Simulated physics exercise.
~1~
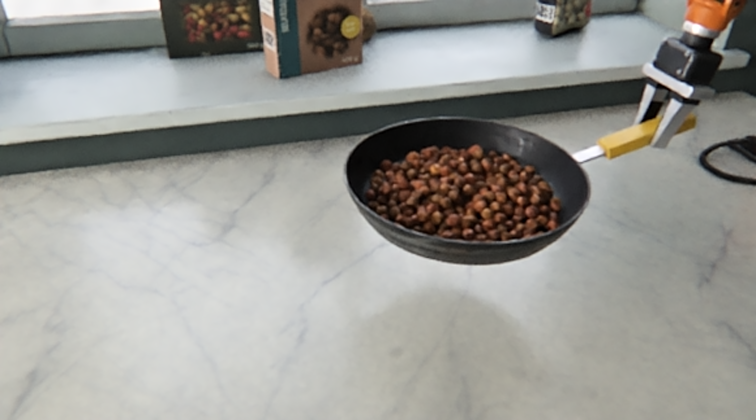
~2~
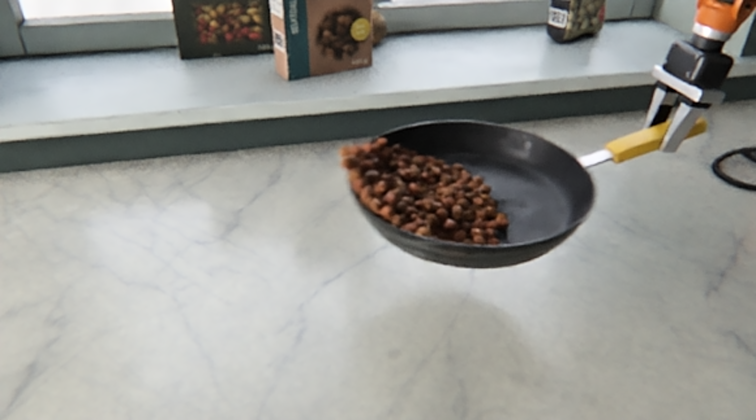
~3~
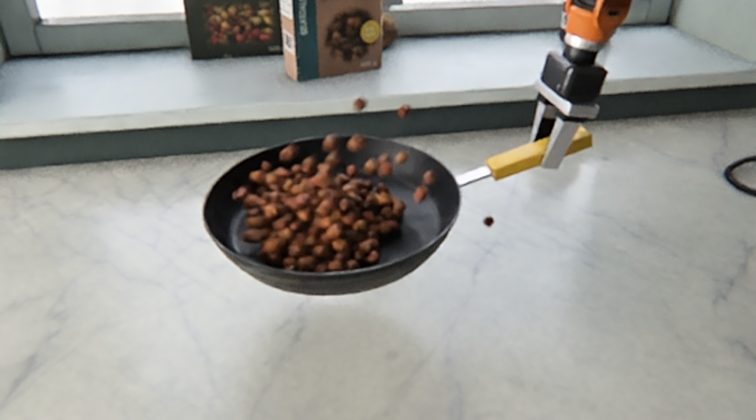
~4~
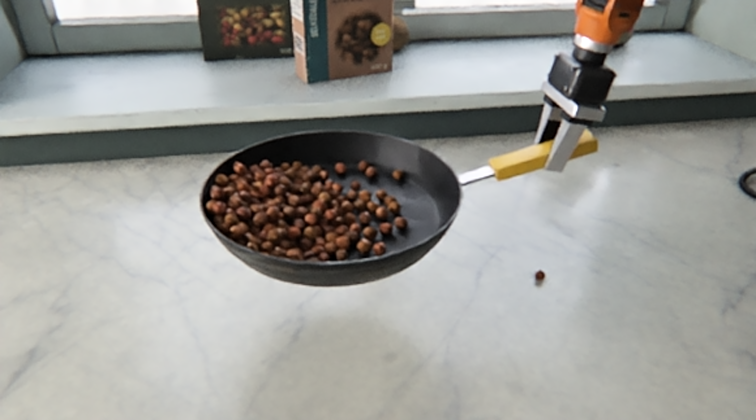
A robot arm jerks a frying pan of hazelnuts left, tossing them and spilling one.
